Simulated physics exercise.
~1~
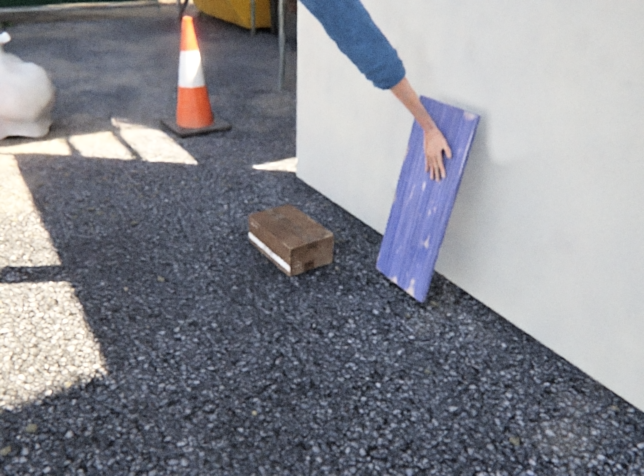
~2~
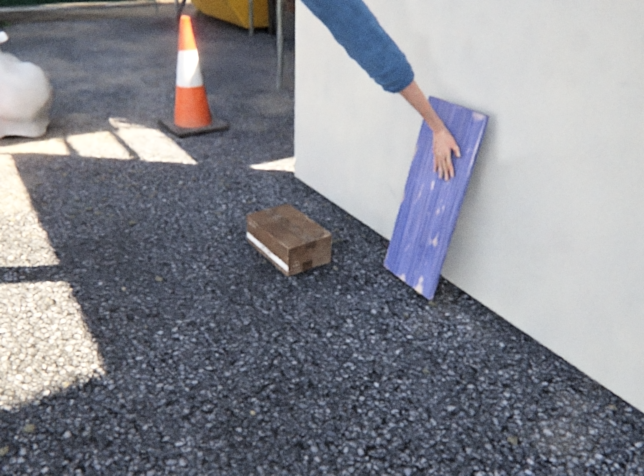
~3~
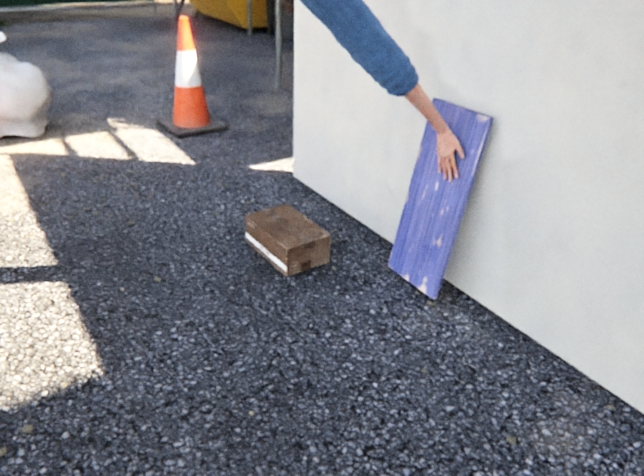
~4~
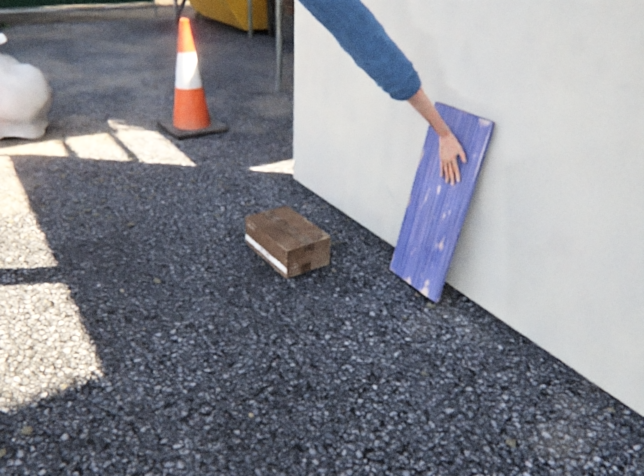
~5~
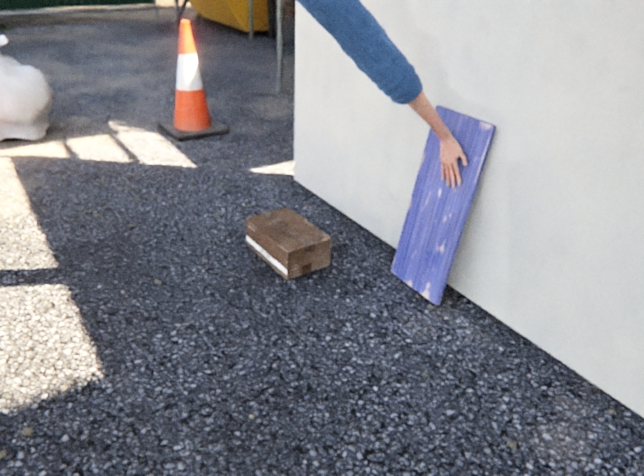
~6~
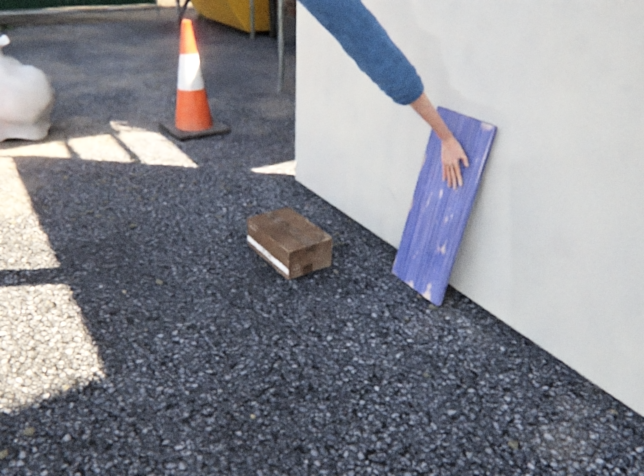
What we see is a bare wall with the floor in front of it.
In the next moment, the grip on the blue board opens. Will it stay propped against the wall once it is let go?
Yes.
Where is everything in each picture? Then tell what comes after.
In the first picture, not yet at the wall; blue board (422, 201); brown box (290, 238).
In the second picture, not yet at the wall; blue board (431, 200); brown box (288, 238).
In the third picture, not yet at the wall; blue board (435, 200); brown box (287, 238).
In the fourth picture, not yet at the wall; blue board (437, 204); brown box (287, 240).
In the fifth picture, leant on the wall, still held; blue board (438, 207); brown box (287, 241).
In the sixth picture, leant on the wall, still held; blue board (439, 208); brown box (289, 241).
Then, 0.30 s after the last picture, nothing has stirred.
Then, 0.70 s after the last picture, blue board resting near (439, 208).
At rest, both in place. Seen from the same camera at the end, blue board near (439, 208). The board stays up.
